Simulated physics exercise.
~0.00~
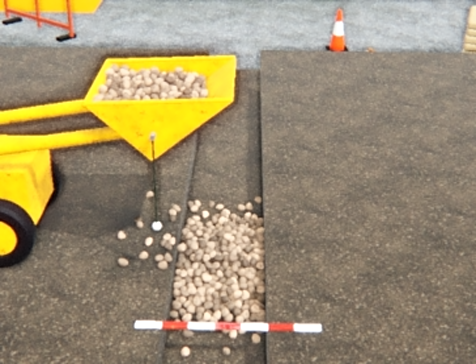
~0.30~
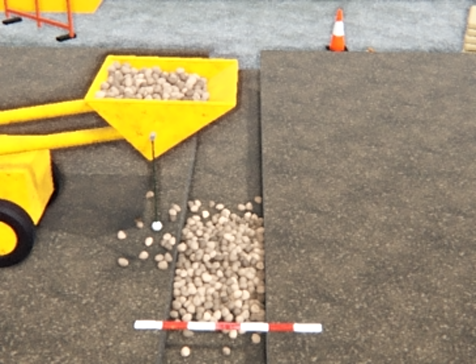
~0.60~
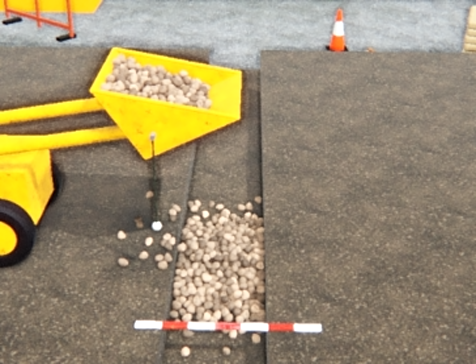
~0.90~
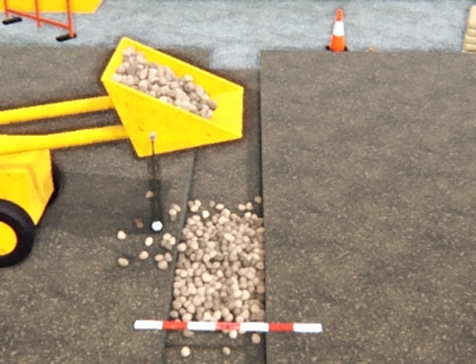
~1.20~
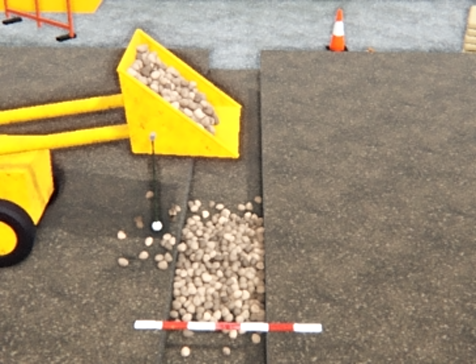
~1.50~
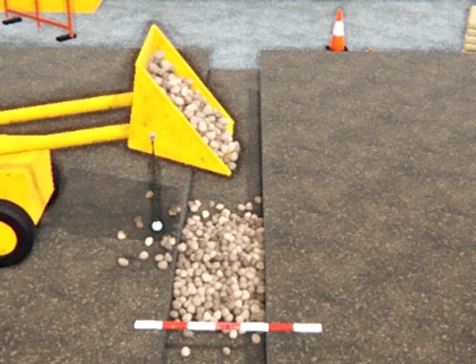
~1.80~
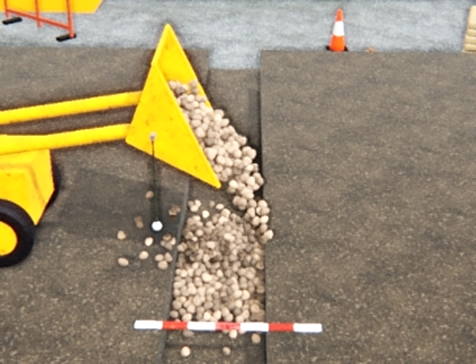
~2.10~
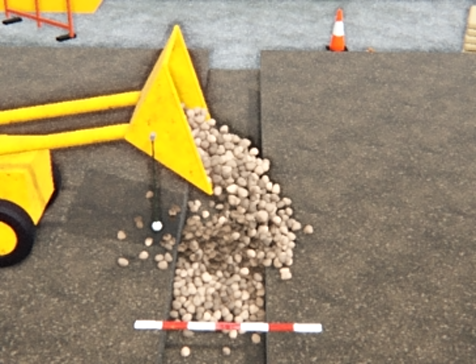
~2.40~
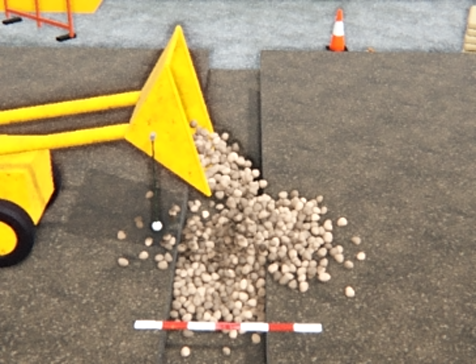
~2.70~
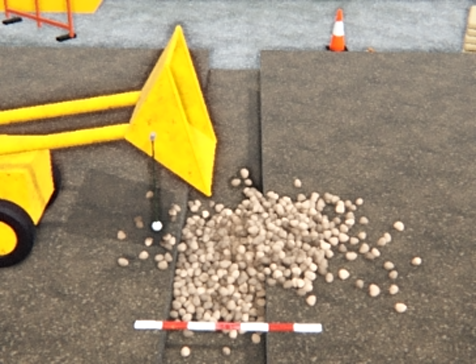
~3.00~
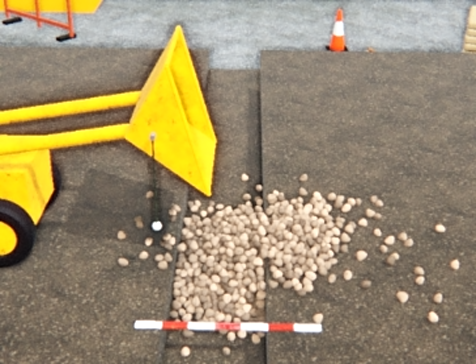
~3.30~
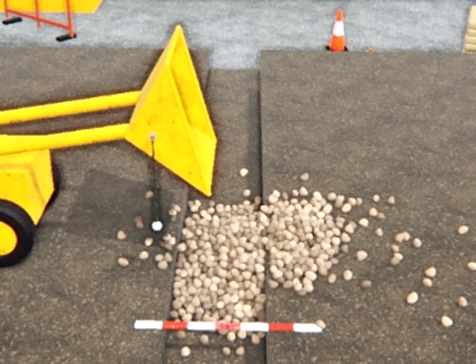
A yellow loader's bucket tips forward and down to the right, pouring round beach stones onto the earlier load in the trench, with many spilling over the right edge and scattering across the dark floor before they settle and the emptied bucket stays tilted.
